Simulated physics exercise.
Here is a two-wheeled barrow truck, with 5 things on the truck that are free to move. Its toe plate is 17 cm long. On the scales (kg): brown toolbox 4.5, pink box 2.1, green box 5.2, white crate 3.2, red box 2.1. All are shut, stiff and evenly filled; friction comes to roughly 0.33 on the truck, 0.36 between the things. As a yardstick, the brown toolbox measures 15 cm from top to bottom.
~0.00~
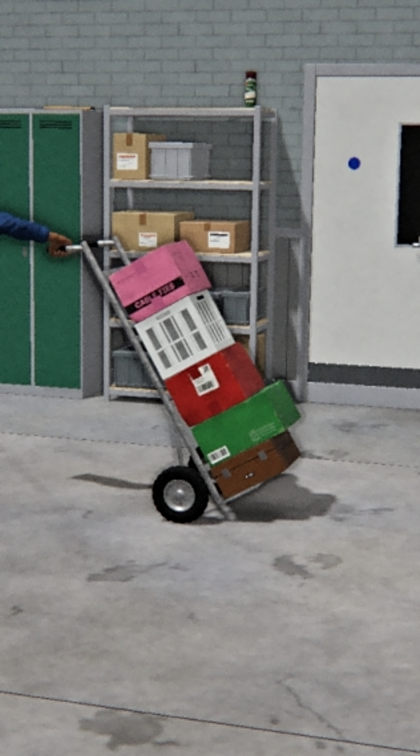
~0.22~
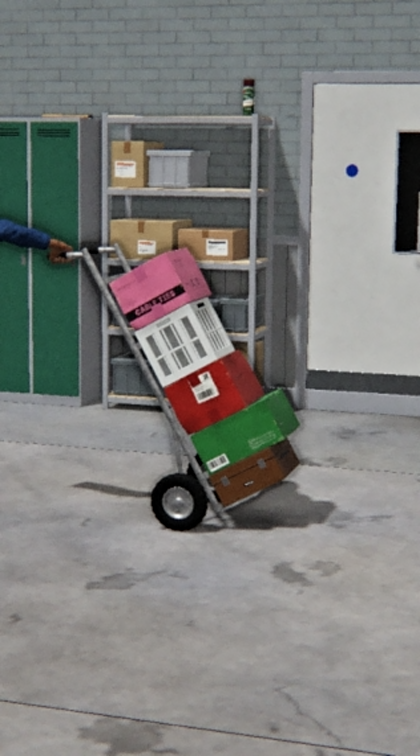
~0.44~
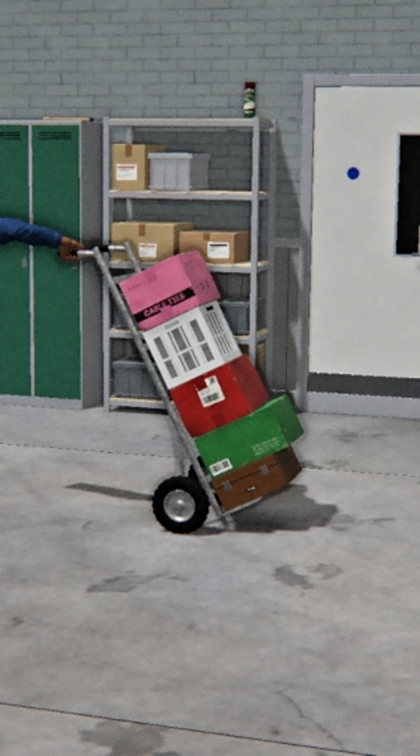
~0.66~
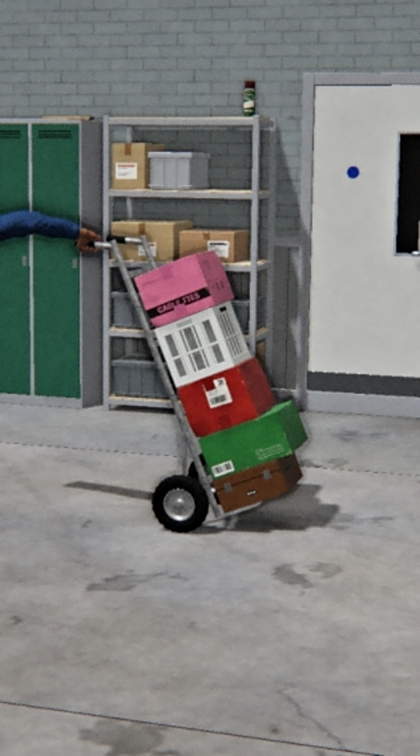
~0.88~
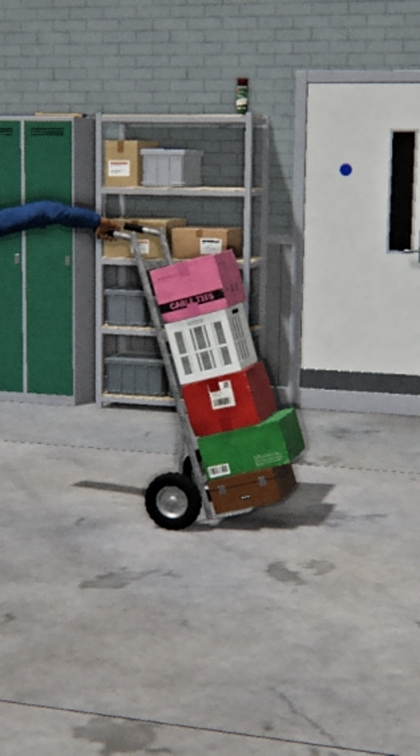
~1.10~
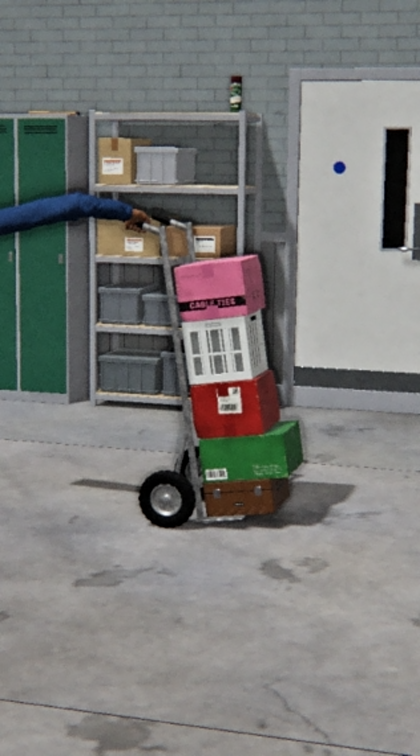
Hand truck stacked with five boxes tilting up from a deep lean to nearly upright as a blue-sleeved arm pushes its handle.
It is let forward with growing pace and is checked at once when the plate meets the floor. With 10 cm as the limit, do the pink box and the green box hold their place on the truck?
The pink box gets shifted; the green box holds its spot.
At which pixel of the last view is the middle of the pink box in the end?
At about (294, 302).
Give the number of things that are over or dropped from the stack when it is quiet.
That comes to 0.
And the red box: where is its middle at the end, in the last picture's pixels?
Around (260, 414).
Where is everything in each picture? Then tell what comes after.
In the first frame, truck 30° back; pink box (161, 282); green box (247, 423).
In the second frame, truck 29° back; red box (215, 392); brown toolbox (255, 470).
In the third frame, truck 27° back; white crate (193, 344); red box (220, 396).
In the fourth frame, truck 23° back; brown toolbox (259, 479); white crate (204, 344).
In the fifth frame, truck 16° back; red box (230, 398); brown toolbox (253, 483).
In the sixth frame, truck 8° back; pink box (221, 288); green box (252, 451).
After 1.40 s, truck upright; pink box 4° off its base near (266, 298); green box 4° off its base near (261, 463); white crate 4° off its base.
After 1.60 s, truck upright; pink box 7° off its base near (289, 300); green box 7° off its base near (264, 463); white crate 7° off its base.
In the end (2.6 s), not toppled but over 10 cm from the start, pink box and white crate; the other 3 under 10 cm from the start. In the last view, pink box near (294, 302), green box near (263, 463).
